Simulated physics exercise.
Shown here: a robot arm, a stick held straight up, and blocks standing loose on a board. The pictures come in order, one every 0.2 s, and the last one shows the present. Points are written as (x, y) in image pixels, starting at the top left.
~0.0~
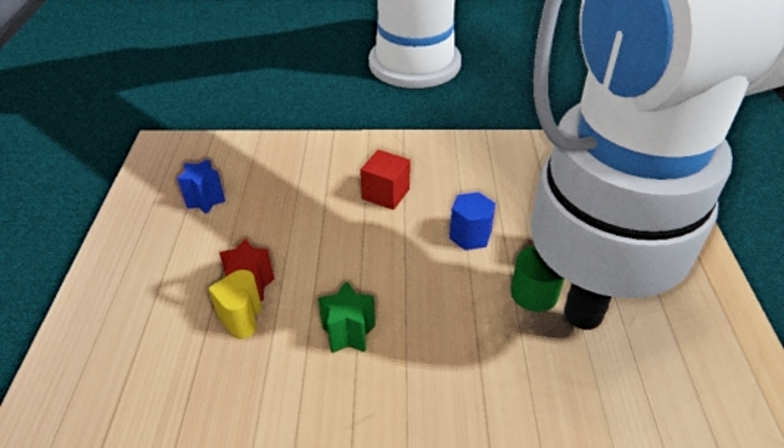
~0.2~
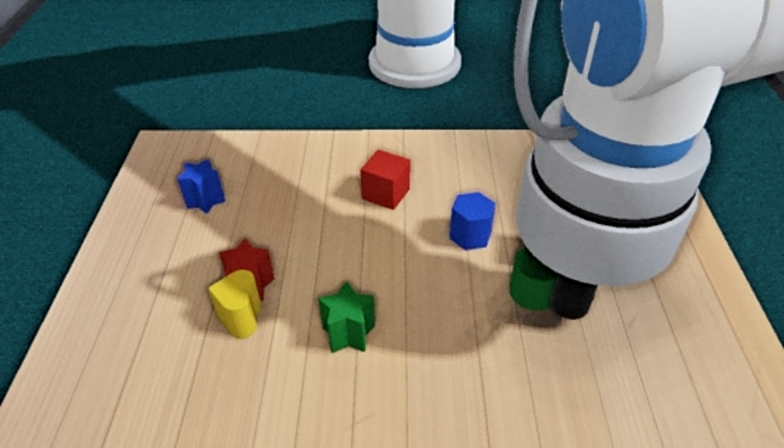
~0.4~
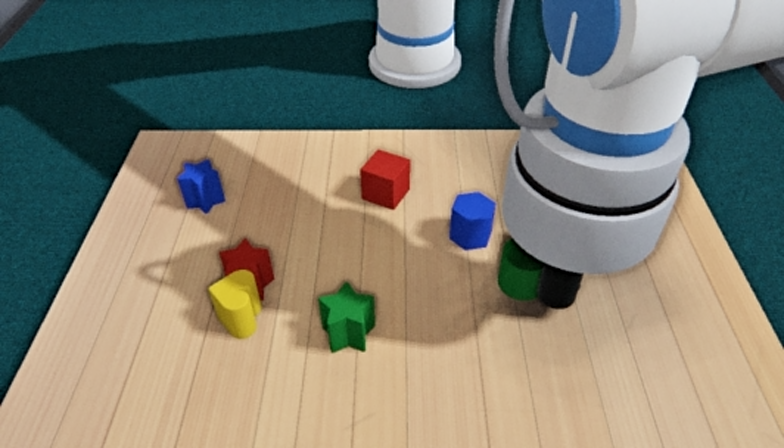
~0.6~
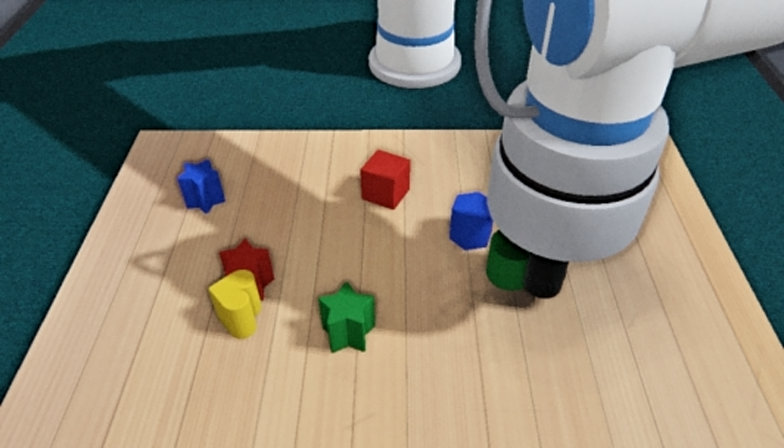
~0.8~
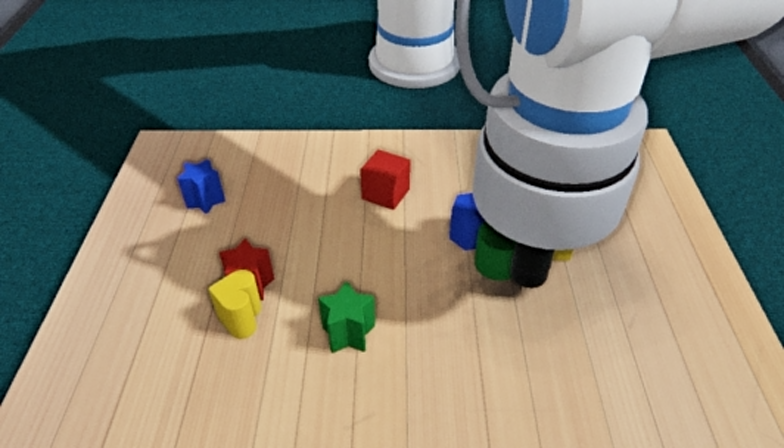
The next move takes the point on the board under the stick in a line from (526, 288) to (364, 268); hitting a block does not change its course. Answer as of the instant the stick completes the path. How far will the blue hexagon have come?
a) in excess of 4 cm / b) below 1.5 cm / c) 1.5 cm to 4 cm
My pick is c.
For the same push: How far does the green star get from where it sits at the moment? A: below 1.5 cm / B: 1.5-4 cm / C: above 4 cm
A: Below 1.5 cm.
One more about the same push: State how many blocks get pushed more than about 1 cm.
This push will displace two blocks.
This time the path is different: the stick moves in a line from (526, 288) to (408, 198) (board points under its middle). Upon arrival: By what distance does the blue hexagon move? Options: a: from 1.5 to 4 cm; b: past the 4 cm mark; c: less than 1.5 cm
b
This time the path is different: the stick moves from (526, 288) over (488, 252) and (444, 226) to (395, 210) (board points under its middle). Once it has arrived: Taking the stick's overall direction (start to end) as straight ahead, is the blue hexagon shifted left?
Answer: No.
The first path, step by step. One third of the way, stick at (471, 268); blue hexagon at (467, 190), turned 25° anticlockwise; green round block at (475, 221).
Two thirds of the way, stick at (417, 261); blue hexagon at (467, 189), turned 25° anticlockwise; green round block at (471, 220).
At the end, stick at (363, 255); green star in place; blue hexagon at (467, 189), turned 25° anticlockwise; green round block at (471, 220); yellow triangular block in place.
